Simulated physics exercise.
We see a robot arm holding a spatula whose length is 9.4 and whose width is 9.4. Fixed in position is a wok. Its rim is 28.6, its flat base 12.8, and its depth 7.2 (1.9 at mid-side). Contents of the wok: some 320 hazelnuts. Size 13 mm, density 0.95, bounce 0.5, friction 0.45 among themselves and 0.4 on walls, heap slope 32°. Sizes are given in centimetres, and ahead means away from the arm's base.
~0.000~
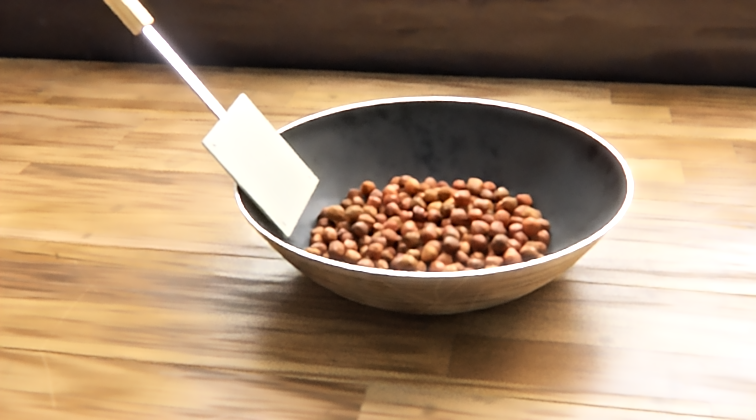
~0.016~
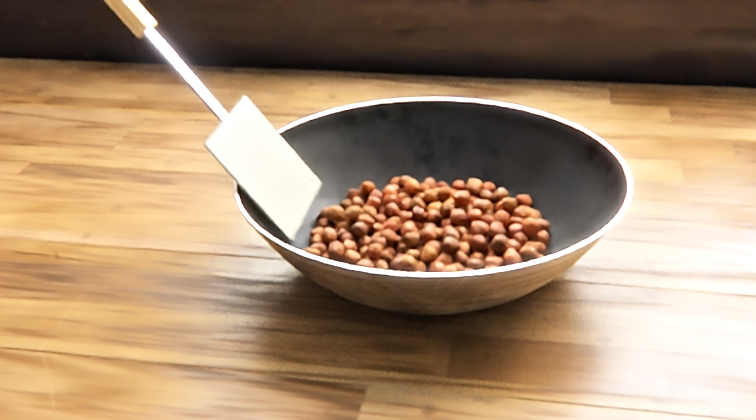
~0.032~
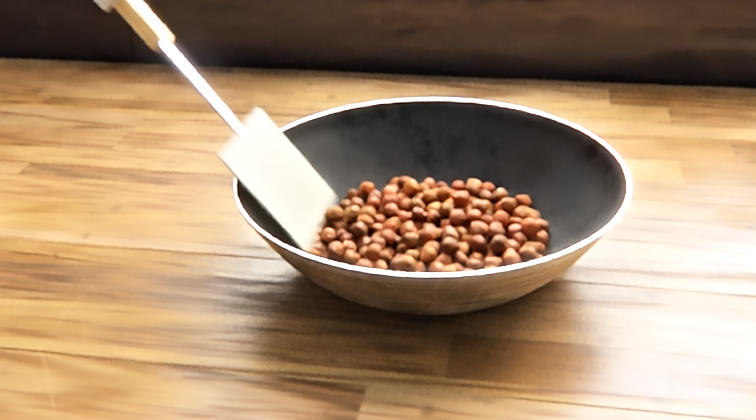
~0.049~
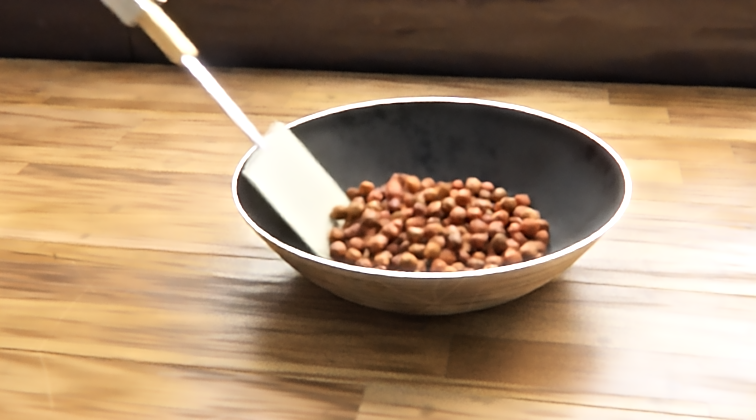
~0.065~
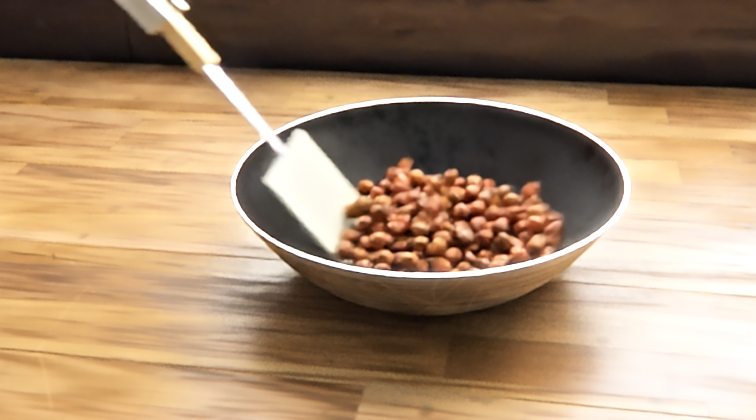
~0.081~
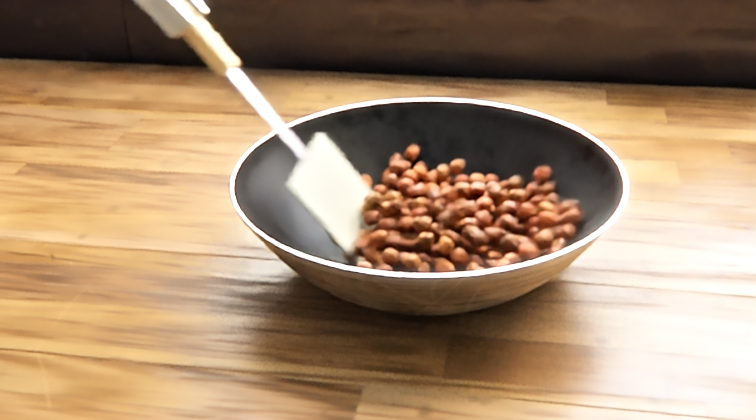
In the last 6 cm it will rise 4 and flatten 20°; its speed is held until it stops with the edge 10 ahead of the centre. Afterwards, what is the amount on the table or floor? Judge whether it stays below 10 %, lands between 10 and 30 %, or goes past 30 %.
It goes past 30 %.
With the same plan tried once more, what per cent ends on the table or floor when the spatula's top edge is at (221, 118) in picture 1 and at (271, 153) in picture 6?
25 %.
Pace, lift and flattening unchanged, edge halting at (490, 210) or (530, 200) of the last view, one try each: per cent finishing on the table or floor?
Roughly 5 and 20 per cent.
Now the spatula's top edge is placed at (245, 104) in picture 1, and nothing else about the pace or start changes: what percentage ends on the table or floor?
40 percent or thereabouts.
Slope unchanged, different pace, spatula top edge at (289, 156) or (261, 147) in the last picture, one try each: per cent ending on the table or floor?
30 % and 25 %.
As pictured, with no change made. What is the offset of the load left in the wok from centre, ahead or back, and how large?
It rests close to 3.5 centimetres ahead of centre.
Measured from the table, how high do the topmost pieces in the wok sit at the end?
Height at rest: Roughly 5.0 cm.
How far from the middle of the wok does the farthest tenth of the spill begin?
I'd estimate close to 55 centimetres.
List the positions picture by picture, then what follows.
In the first frame, the spatula top edge at (223, 117), sloping 52°; upper third of the load around (432, 228), from x 310 to 540, top at y 180; 320 in the wok.
In the second frame, the spatula top edge at (226, 119), sloping 52°; upper third of the load around (432, 228), from x 310 to 540, top at y 180.
In the third frame, the spatula top edge at (240, 132), sloping 52°; upper third of the load around (431, 228), from x 310 to 540, top at y 185.
In the fourth frame, the spatula top edge at (262, 146), sloping 52°; upper third of the load around (418, 228), from x 325 to 540, top at y 180.
In the fifth frame, the spatula top edge at (284, 154), sloping 52°; upper third of the load around (429, 224), from x 330 to 555, top at y 170.
In the sixth frame, the spatula top edge at (305, 158), sloping 52°; upper third of the load around (447, 215), from x 330 to 575, top at y 155; 320 in the wok.
After 0.12 s, sloping 52°, highest piece 8 above the table; 320 in the wok.
After 0.17 s, sloping 46°, highest piece 9 above the table; 320 in the wok.
After 0.39 s, sloping 32°, highest piece 23 above the table; 196 in the wok, 30 on the table or floor, 94 on the blade or in flight.
After 1.44 s, sloping 32°, highest piece 5 above the table; 196 in the wok, 124 on the table or floor.
In the end, 196 in the wok, 124 on the table or floor. That is 39 % on the table or floor.
